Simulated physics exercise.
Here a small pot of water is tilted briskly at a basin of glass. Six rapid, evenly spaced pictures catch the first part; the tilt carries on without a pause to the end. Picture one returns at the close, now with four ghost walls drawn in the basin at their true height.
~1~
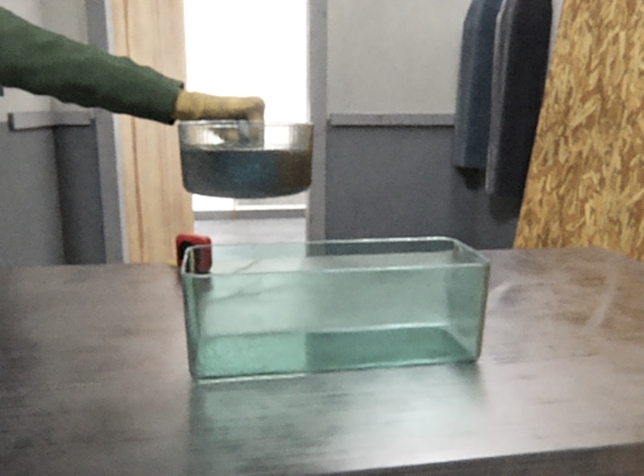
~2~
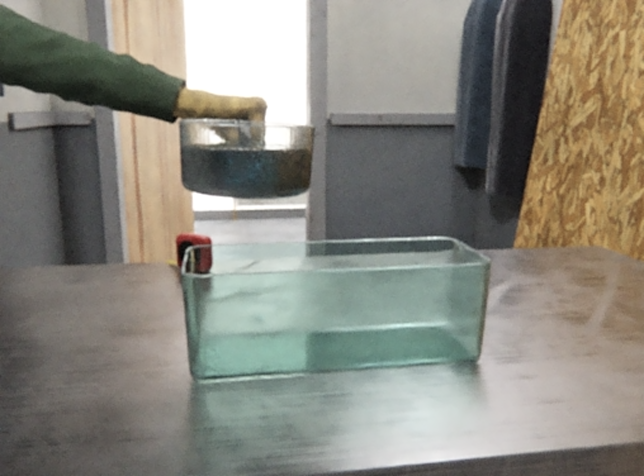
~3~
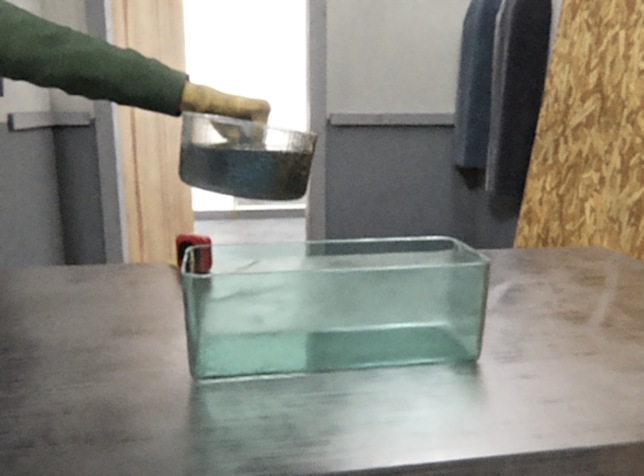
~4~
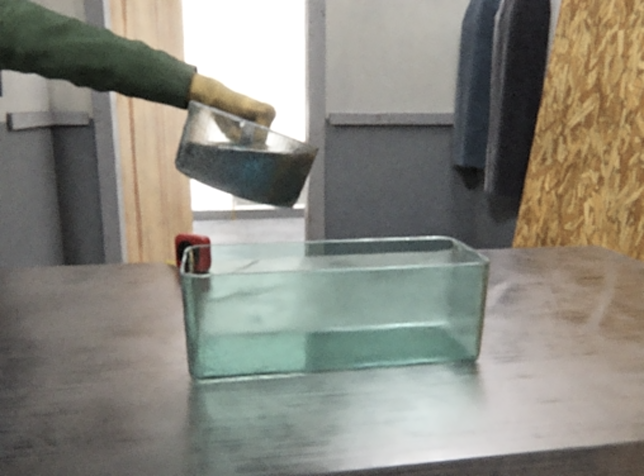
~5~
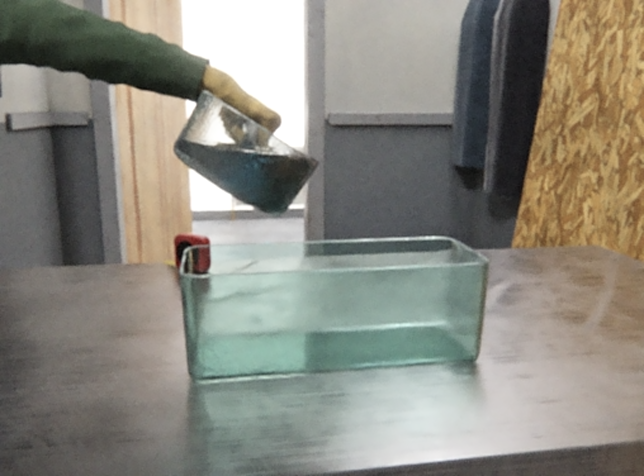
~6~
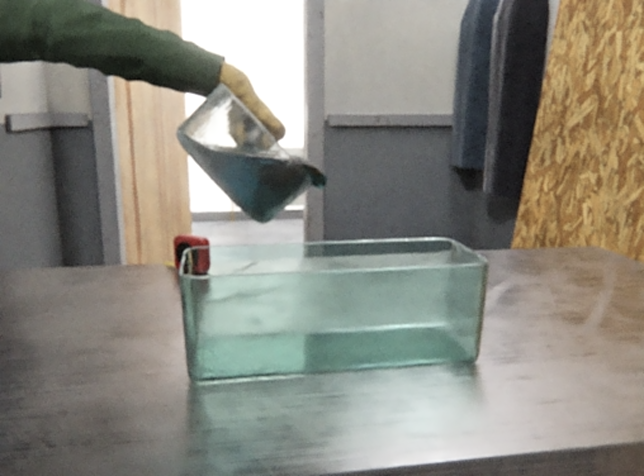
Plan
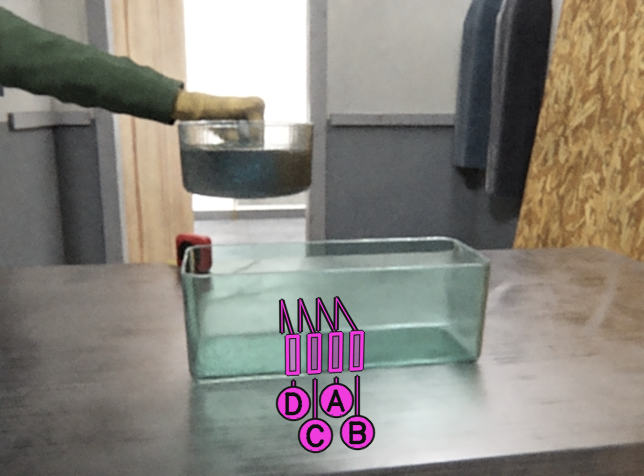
A gloved hand tilting a clear pot to the right above a glass basin, dark water just starting over its lip.
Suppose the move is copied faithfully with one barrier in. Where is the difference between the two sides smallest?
B works best here.
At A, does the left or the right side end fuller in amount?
More ends on the right.
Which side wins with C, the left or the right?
More ends on the right.
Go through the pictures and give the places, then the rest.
The first picture shows upright, lip at (310, 123); basin from (189, 379) to (479, 359); nothing has left yet.
The second picture shows tipped about 2°, lip at (311, 125); nothing has left yet.
The third picture shows tipped about 9°, lip at (314, 133); nothing has left yet.
The fourth picture shows tipped about 20°, lip at (316, 146); nothing has left yet.
The fifth picture shows tipped about 33°, lip at (315, 162); nothing has left yet.
The sixth picture shows tipped about 48°, lip at (311, 181); water is over the lip, down to (319, 185).
In magenta, A at (336, 378); B at (357, 376); C at (315, 379); D at (293, 381).
For slot A, about 18 % ends left of the wall and 81 % right of it.
For slot B, about 49 % ends left of the wall and 50 % right of it.
For slot C, about 10 % ends left of the wall and 90 % right of it.
For slot D, about 9 % ends left of the wall and 91 % right of it.
